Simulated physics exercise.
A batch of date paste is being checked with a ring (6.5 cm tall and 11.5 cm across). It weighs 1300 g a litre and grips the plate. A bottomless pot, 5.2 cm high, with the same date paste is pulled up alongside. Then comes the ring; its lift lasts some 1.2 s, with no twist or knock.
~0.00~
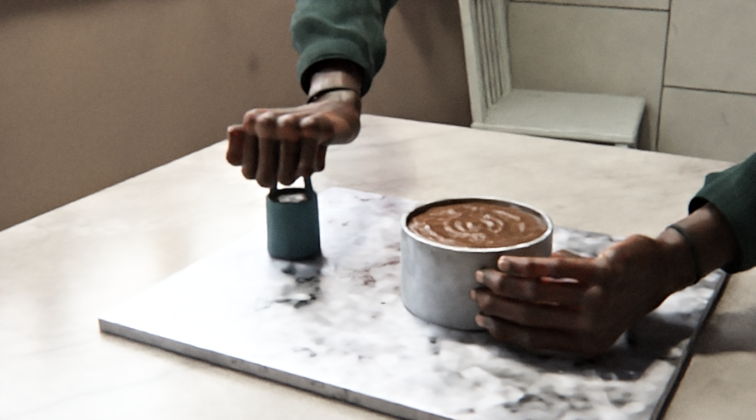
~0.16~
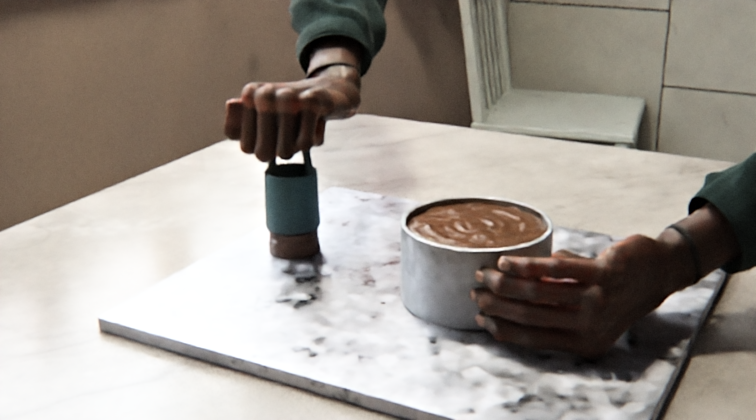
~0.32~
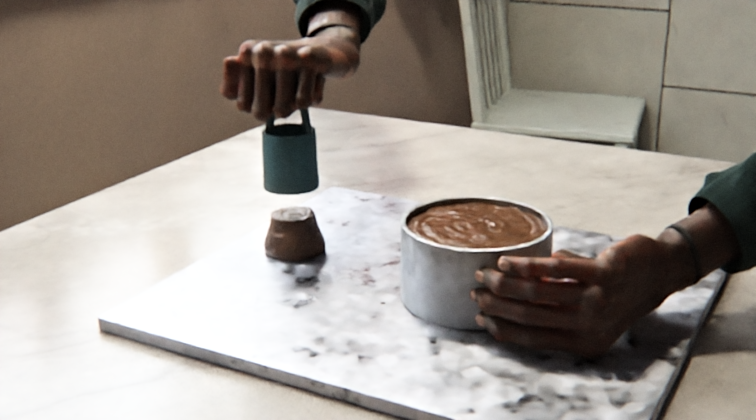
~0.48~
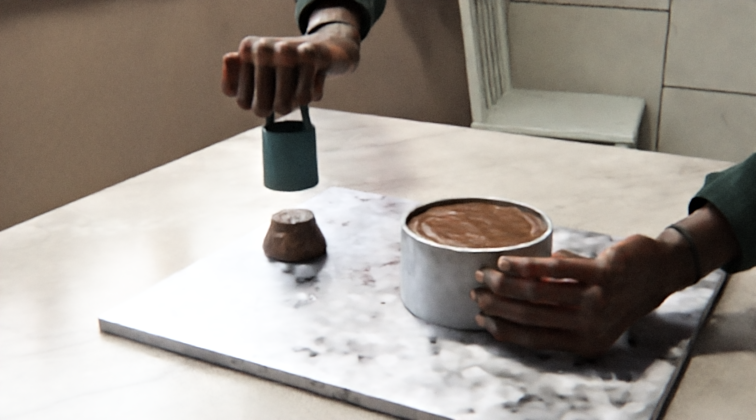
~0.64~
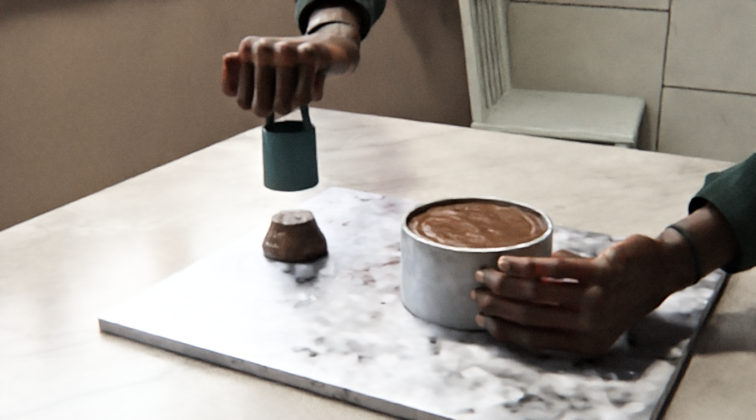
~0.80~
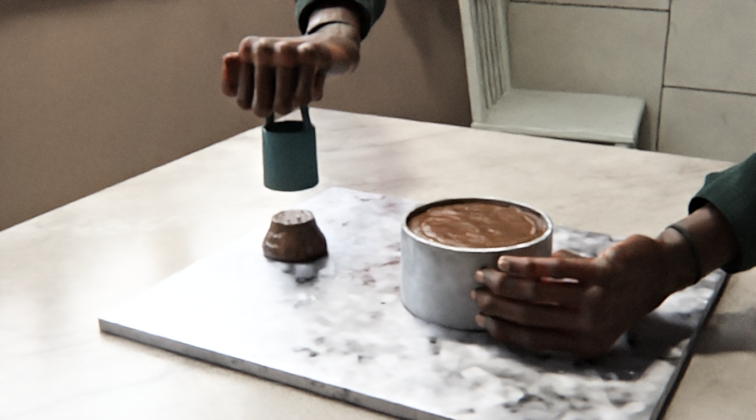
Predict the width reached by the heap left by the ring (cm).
Expect roughly 16.8 cm.
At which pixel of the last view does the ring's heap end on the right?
Near (577, 307).
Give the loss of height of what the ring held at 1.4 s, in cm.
Some 1.5 cm.
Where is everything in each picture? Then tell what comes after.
Middle of the pot's mouth at (292, 198), still down; middle of the ring's top at (477, 225), not yet moved, in the first picture.
Middle of the pot's mouth at (291, 173), raised 2.4 cm; middle of the ring's top at (477, 225), not yet moved, in the second picture.
Middle of the pot's mouth at (289, 133), raised 6.2 cm; the heap from the pot 3.8 cm high and 6.0 cm wide, top at (293, 216); middle of the ring's top at (477, 225), not yet moved, in the third picture.
Middle of the pot's mouth at (289, 130), raised 6.5 cm; the heap from the pot 3.6 cm high and 6.3 cm wide, top at (293, 218); middle of the ring's top at (477, 225), not yet moved, in the fourth picture.
Middle of the pot's mouth at (289, 130), raised 6.5 cm; the heap from the pot 3.5 cm high and 6.4 cm wide, top at (293, 219); middle of the ring's top at (477, 225), not yet moved, in the fifth picture.
Middle of the pot's mouth at (289, 130), raised 6.5 cm; the heap from the pot 3.5 cm high and 6.4 cm wide, top at (293, 219); middle of the ring's top at (477, 225), not yet moved, in the sixth picture.
By 1.1 s, the ring is up 1.5 cm; the date paste has come down 0.1 cm to 6.4 cm and is 12 cm wide.
By 1.4 s, the ring is up 4.1 cm; the date paste has come down 1.3 cm to 5.2 cm and is 15 cm wide.
By 1.7 s, the ring is up 6.6 cm; the date paste has come down 2.0 cm to 4.5 cm and is 16 cm wide.
By 2.1 s, the ring is clear; the date paste has come down 2.2 cm to 4.3 cm and is 17 cm wide.
By 2.4 s, at rest, the ring is clear; the date paste has come down 2.2 cm to 4.3 cm and is 17 cm wide.
